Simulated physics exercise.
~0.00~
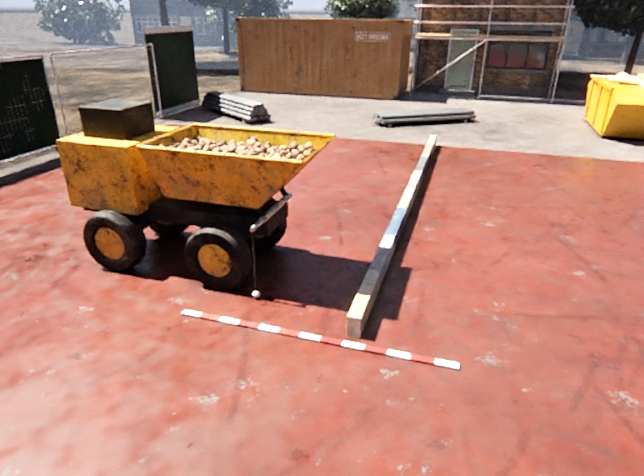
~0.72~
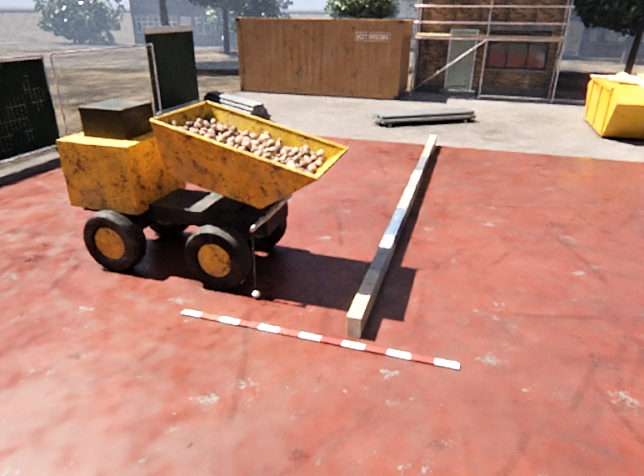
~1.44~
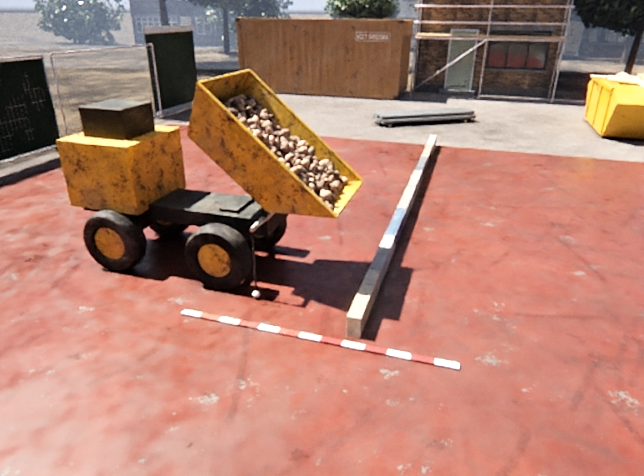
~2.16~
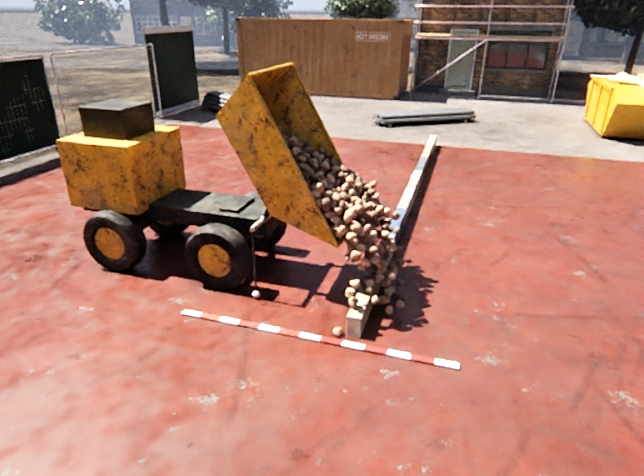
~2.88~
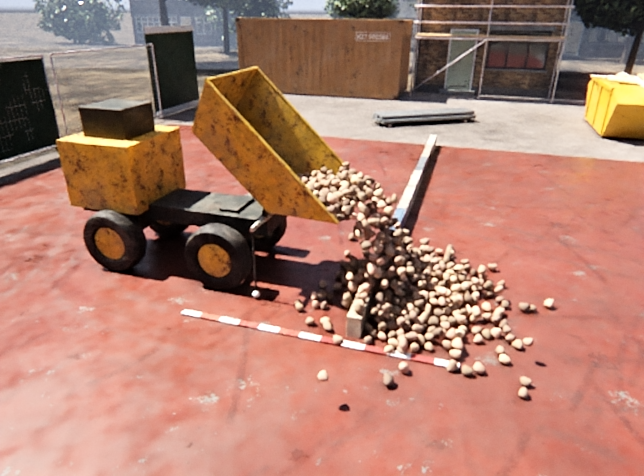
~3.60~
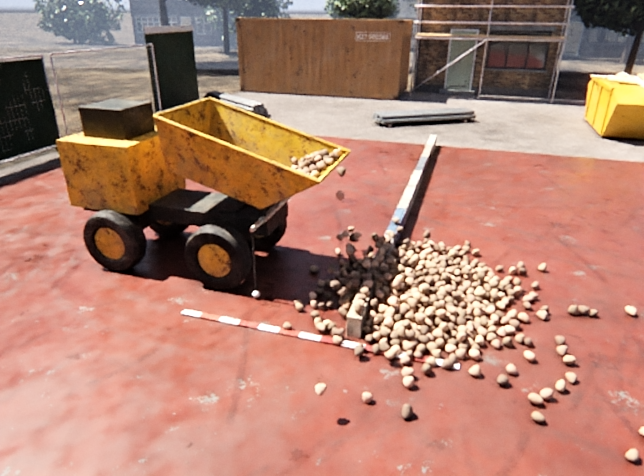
At the start, a yellow dumper stands on a reddish floor with its skip level and full of round, pale stones, facing a long kerb with a striped staff lying nearby. The skip tilts up at its back, and the stones settle toward its lower right lip. As it steepens, they pour out onto the near end of the kerb. The heap spreads across both sides, mostly to the right, while the skip begins to lower. Finally the skip rests slightly tilted with some stones still near its lip, and most lie beyond the kerb, a few scattered farther right.
